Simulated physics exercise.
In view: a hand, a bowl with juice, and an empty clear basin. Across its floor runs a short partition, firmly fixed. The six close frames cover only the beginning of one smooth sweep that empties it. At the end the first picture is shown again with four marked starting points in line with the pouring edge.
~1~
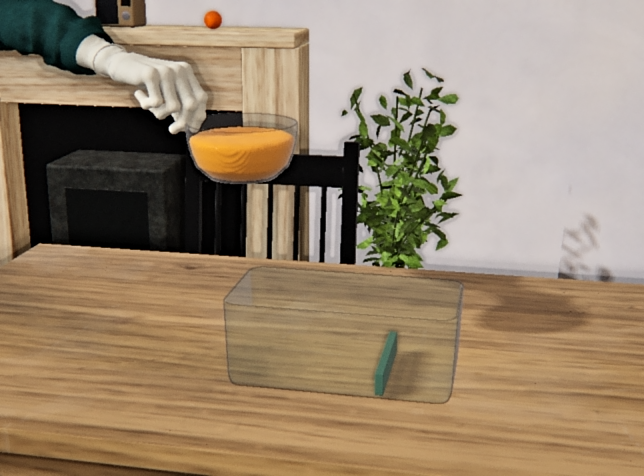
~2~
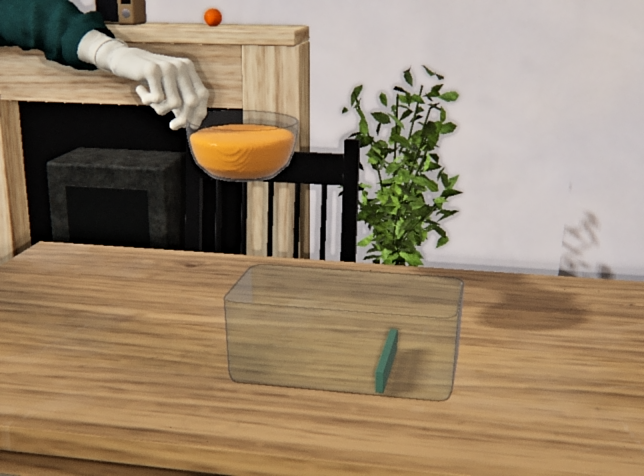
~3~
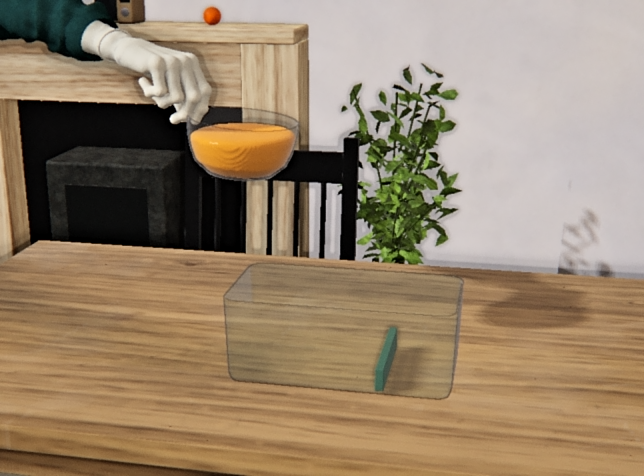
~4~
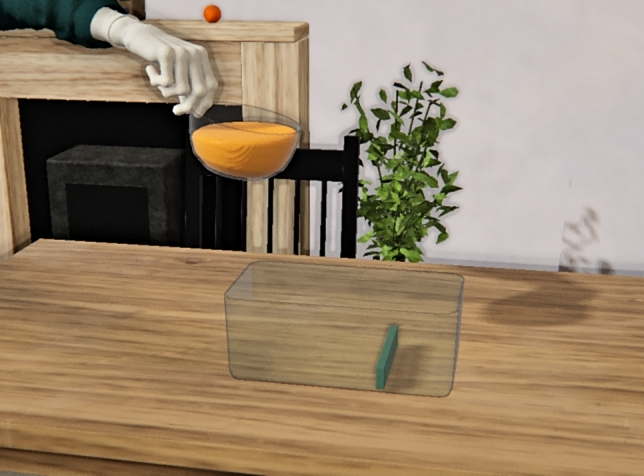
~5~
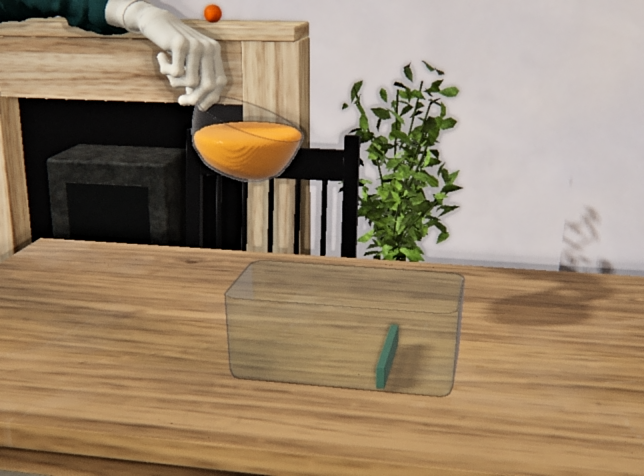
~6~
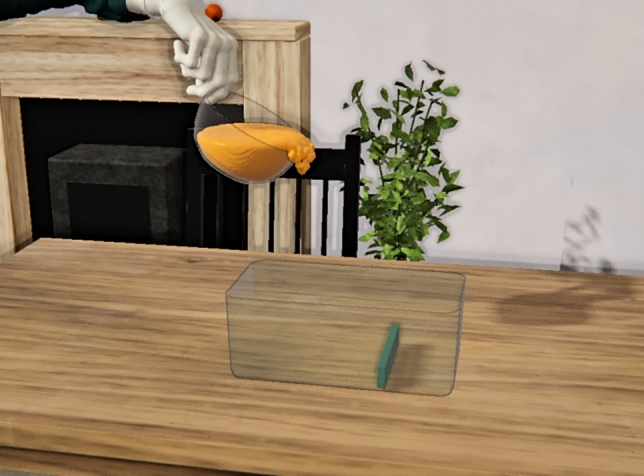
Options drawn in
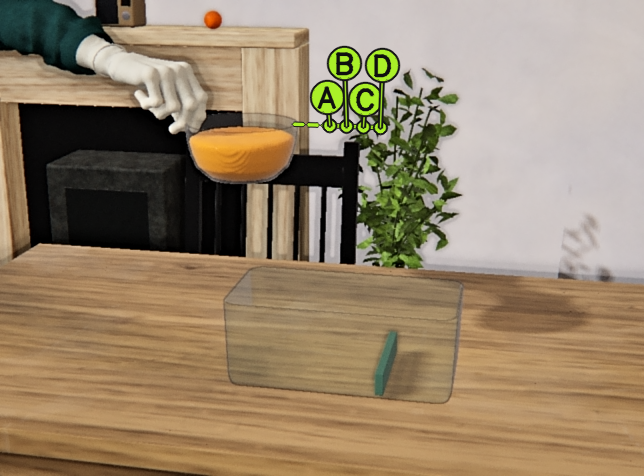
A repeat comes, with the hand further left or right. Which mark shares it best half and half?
The best place is A.
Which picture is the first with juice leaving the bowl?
In picture 6.
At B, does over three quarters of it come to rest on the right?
No.
In lime, A at (329, 125); B at (346, 126); C at (363, 127); D at (380, 127).
With A, about 49 % ends left of the wall and 50 % right of it.
With B, about 35 % ends left of the wall and 64 % right of it.
With C, about 37 % ends left of the wall and 62 % right of it.
With D, about 36 % ends left of the wall and 62 % right of it.
